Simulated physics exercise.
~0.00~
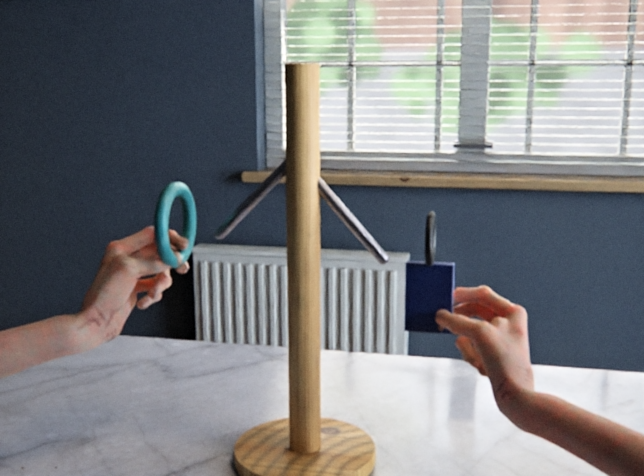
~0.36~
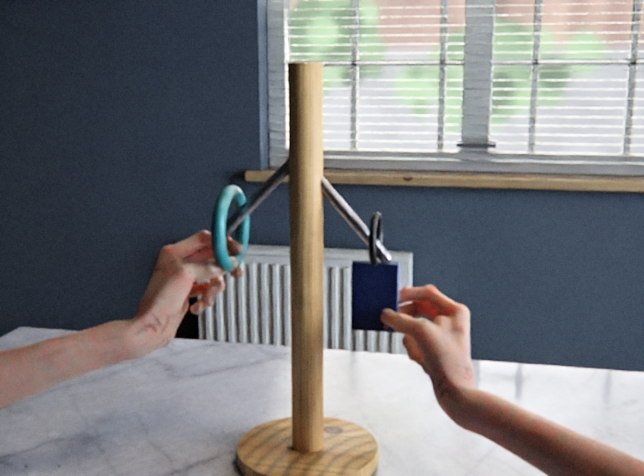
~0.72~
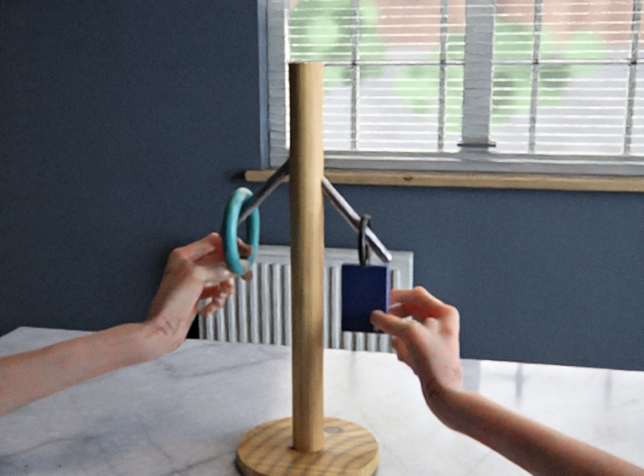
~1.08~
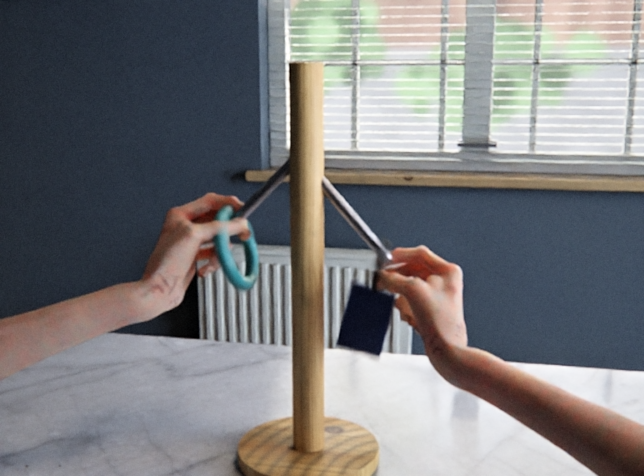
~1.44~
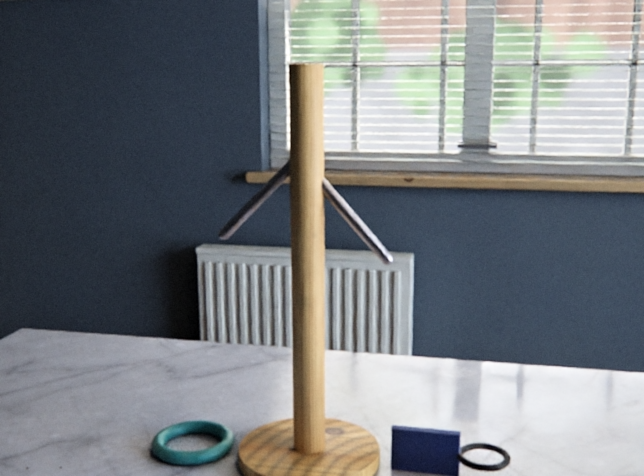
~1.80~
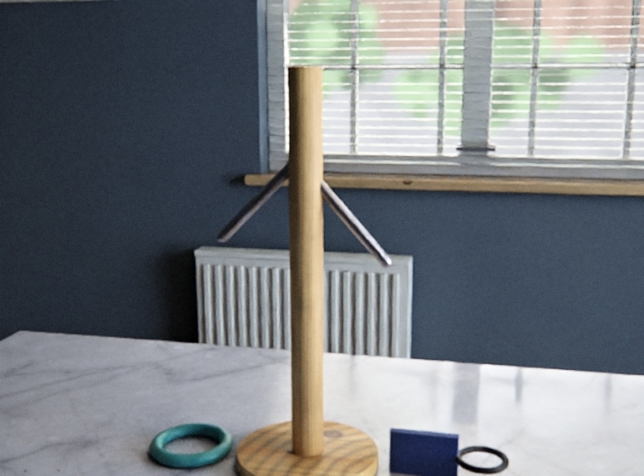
Two hands slipped a turquoise ring and a blue tag with a dark loop onto the downward-sloping pegs of a wooden stand, then let go, and both slid off and ended up lying on the marble table on either side.
